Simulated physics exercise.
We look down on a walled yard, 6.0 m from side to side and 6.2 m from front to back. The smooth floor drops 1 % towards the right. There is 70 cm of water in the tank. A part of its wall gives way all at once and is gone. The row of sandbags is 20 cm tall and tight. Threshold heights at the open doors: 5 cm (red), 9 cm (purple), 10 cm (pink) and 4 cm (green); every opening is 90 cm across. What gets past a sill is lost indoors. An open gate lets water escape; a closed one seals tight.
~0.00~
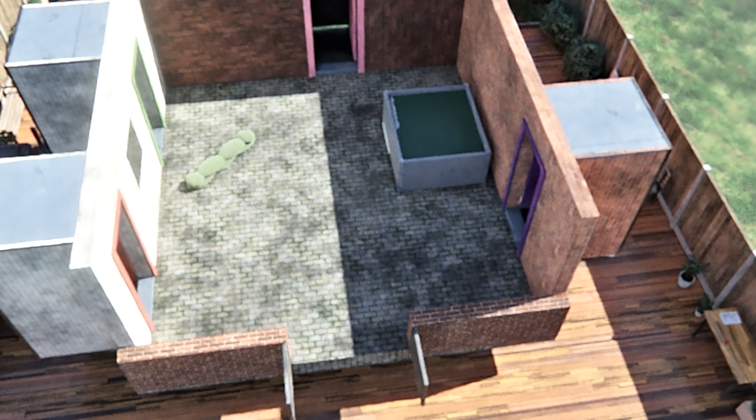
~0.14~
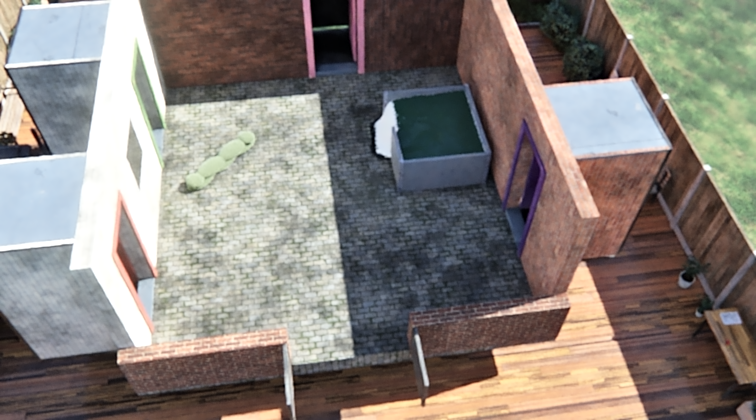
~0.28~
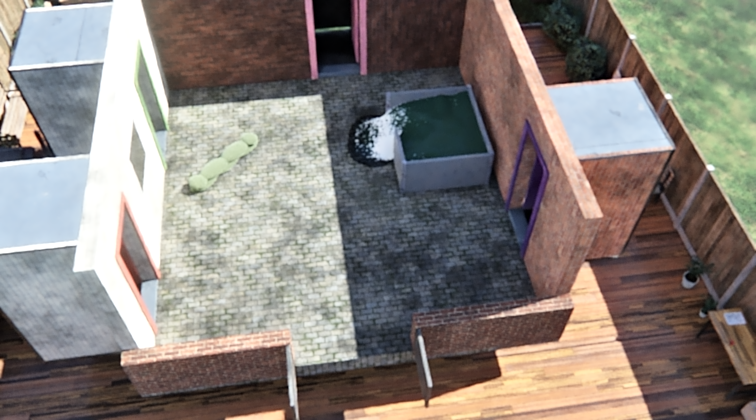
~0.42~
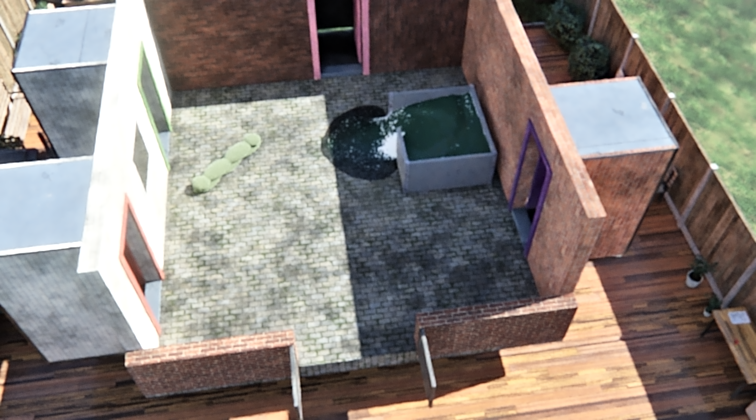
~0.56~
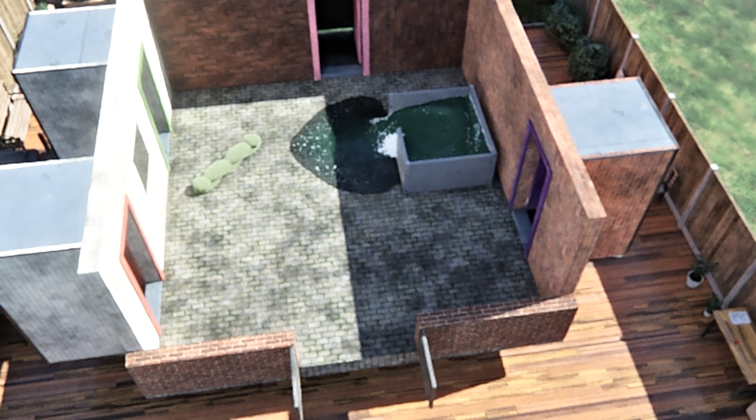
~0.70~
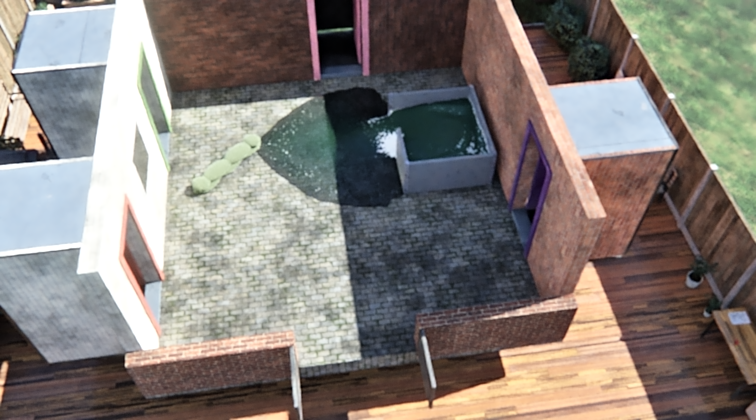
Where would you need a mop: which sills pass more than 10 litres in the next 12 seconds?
Within that time: At the red door it passes the limit; at the purple door it does not reach the limit; at the pink door it stays under the limit; at the green door it goes over the limit.
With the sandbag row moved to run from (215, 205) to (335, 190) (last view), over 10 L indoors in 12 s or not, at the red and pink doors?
Against that limit: Red not over, pink under.
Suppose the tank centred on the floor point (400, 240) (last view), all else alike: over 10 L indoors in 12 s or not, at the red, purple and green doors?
Against that limit: Red above, purple under, green below.
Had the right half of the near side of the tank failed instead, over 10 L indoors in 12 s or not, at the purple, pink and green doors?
Against that limit: Purple past it, pink under, green not over.
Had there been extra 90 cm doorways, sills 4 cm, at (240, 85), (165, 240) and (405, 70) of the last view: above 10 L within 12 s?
In turn: Over, over, under.
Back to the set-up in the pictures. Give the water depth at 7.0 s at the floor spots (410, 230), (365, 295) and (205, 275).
Roughly 1, 4 and 4 cm, in turn.
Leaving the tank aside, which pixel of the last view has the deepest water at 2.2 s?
At about (181, 99).
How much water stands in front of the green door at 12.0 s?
Roughly 3.0 cm deep.
After 1.4 s water covers 30 % of the floor and is deepest (34 cm) near (387, 137); red door not reached, purple door not reached, pink door 4 cm at the sill, 0 L in, green door not reached.
After 2.2 s water covers 40 % of the floor and is deepest (39 cm) near (181, 99); red door not reached, purple door not reached, pink door 7 cm at the sill, 3 L in, green door 5 cm at the sill, 0 L in.
After 3.5 s water covers 50 % of the floor and is deepest (24 cm) near (158, 371); red door 9 cm at the sill, 7 L in, purple door not reached, pink door 5 cm at the sill, 3 L in, green door 8 cm at the sill, 12 L in.
After 7.0 s water covers 80 % of the floor and is deepest (11 cm) near (231, 350); red door 8 cm at the sill, 23 L in, purple door not reached, pink door 6 cm at the sill, 3 L in, green door 8 cm at the sill, 56 L in.
After 12.0 s water covers 95 % of the floor and is deepest (14 cm) near (484, 148); red door 4 cm at the sill, 36 L in, purple door 9 cm at the sill, 0 L in, pink door 5 cm at the sill, 3 L in, green door 3 cm at the sill, 65 L in.
